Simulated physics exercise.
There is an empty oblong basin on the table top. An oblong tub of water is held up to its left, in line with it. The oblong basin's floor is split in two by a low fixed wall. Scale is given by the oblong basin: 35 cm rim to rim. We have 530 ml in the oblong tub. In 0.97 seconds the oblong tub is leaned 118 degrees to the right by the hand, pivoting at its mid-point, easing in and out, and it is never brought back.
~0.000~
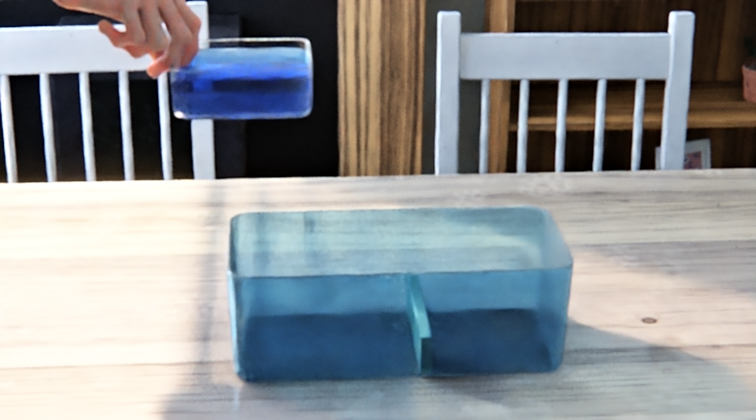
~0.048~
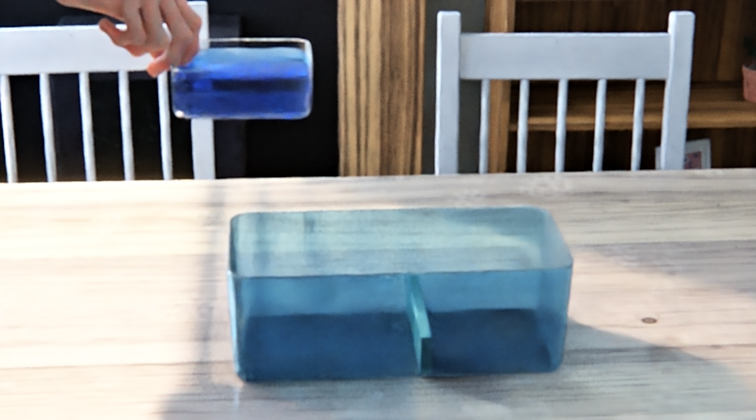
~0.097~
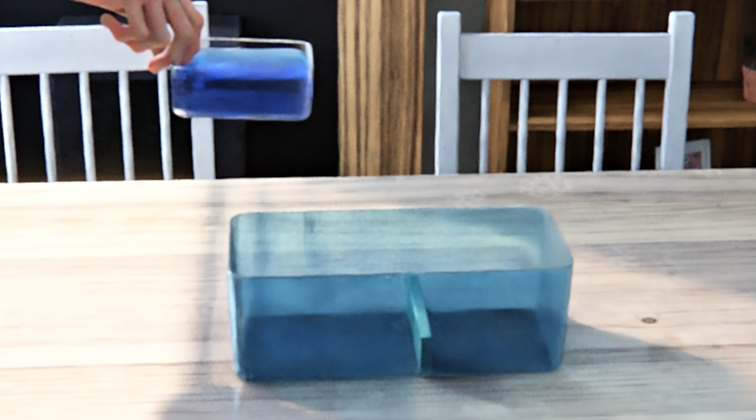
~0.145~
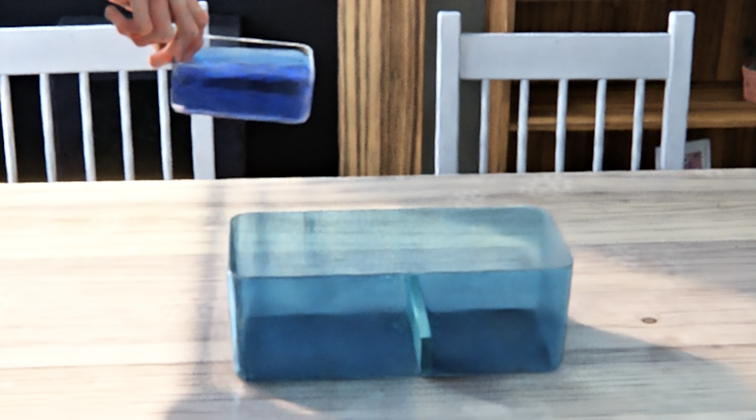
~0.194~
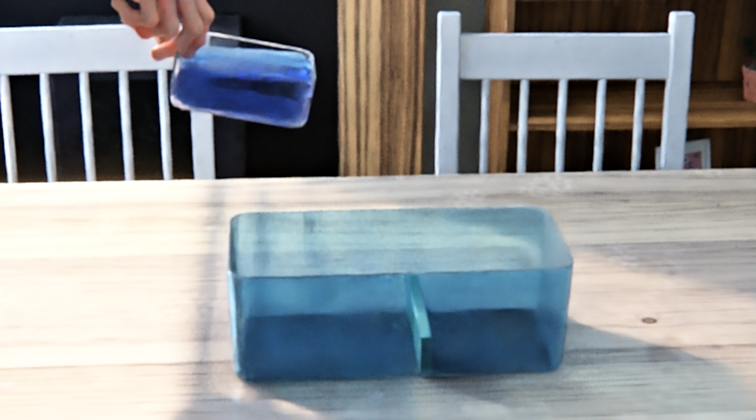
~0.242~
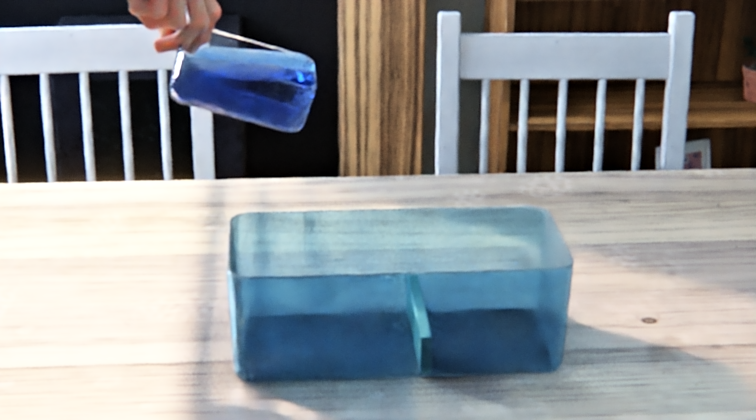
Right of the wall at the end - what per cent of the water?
Near 4 per cent.
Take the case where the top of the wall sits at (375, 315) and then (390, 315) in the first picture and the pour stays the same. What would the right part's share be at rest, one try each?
I'd say 65 percent on the first go, 45 percent on the next.
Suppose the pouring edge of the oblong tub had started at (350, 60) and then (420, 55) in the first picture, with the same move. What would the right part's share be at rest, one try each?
In order, 50 and 80 per cent.
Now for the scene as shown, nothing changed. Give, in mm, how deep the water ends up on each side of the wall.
On the left it stands about 16 mm, on the right about 0 mm.
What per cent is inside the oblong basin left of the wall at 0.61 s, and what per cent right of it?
Near 32 on the left, 0 on the right.
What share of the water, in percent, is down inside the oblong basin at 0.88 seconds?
I reckon close to 90 per cent.
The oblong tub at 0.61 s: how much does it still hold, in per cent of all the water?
14 %.
By 0.61 s the tilt is 82° and 14 per cent is still to pour, 31 is left of the wall and 0 right of it.
By 0.88 s the tilt is 116° and 1 per cent is still to pour, 89 is left of the wall and 2 right of it.
By 1.16 s the tilt is 118° and 0 per cent is still to pour, 93 is left of the wall and 4 right of it.
By 1.47 s the tilt is 118° and 0 per cent is still to pour, 93 is left of the wall and 4 right of it.
At rest 93 per cent lies left of the wall, 4 right of it and 3 outside.
